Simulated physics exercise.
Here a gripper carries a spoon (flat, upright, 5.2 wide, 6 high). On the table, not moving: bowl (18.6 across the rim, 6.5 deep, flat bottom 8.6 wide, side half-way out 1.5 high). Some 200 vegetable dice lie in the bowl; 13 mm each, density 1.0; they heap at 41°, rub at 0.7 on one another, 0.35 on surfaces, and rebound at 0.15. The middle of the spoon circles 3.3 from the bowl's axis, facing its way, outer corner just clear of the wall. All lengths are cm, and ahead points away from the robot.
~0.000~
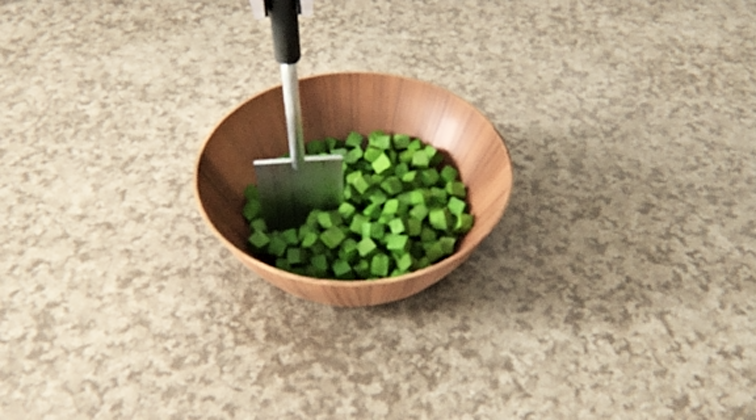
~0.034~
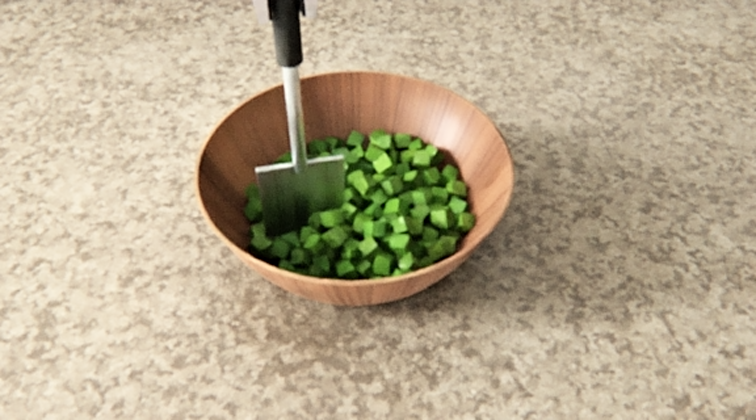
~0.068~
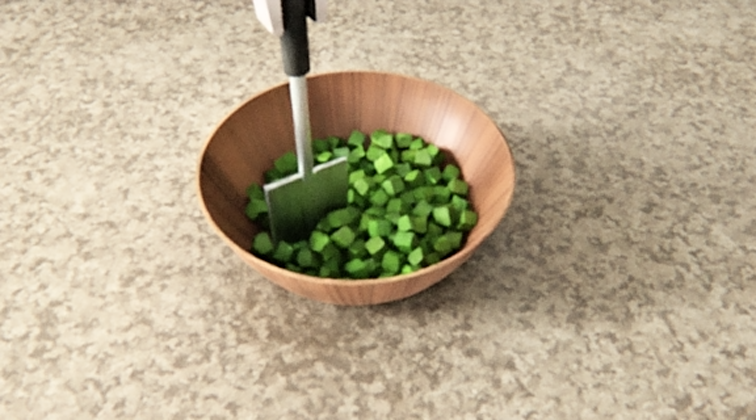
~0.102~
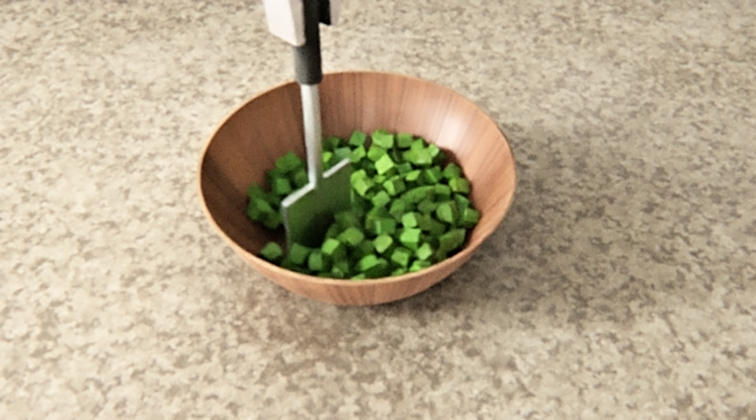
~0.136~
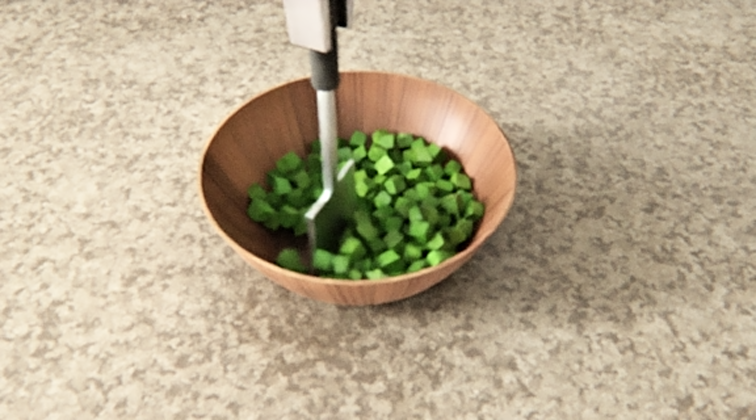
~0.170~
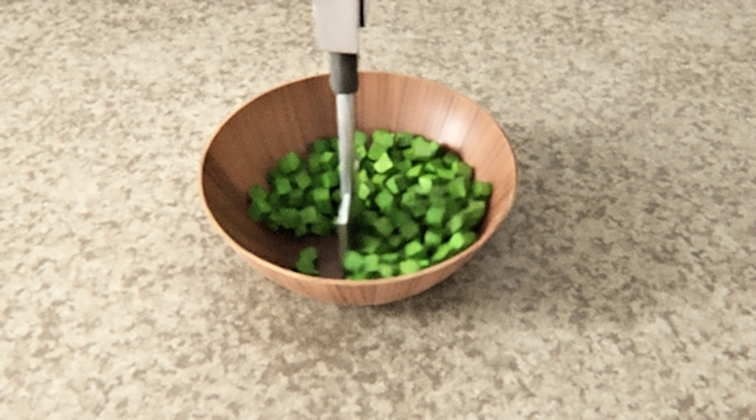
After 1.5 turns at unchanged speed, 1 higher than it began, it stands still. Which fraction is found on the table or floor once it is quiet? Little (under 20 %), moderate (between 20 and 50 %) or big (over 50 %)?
A little share, under 20 %, ends on the table or floor.
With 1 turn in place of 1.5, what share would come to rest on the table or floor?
It would be near 5 per cent.
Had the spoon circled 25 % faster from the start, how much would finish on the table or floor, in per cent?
In that case some 15 per cent.
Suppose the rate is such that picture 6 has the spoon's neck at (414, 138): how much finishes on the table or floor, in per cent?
About 40 per cent.
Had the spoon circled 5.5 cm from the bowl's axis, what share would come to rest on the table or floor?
In that case some 0 per cent.
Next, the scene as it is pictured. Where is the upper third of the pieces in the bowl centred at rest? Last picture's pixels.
Near (401, 132).
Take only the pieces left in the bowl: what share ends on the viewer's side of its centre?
Some 30 per cent.
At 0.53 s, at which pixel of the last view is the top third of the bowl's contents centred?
Near (321, 111).
After 0.53 s, 257° round, highest piece 8 above the table; 197 in the bowl, 4 on the table or floor, 3 in flight or on the tool.
After 0.89 s, 79° round, highest piece 8 above the table; 188 in the bowl, 14 on the table or floor, 2 in flight or on the tool.
After 1.27 s, 180° round, highest piece 7 above the table; 183 in the bowl, 21 on the table or floor.
After 1.97 s, 180° round, highest piece 7 above the table; 183 in the bowl, 21 on the table or floor.
At rest, 183 in the bowl, 21 on the table or floor. That is 10 % on the table or floor.
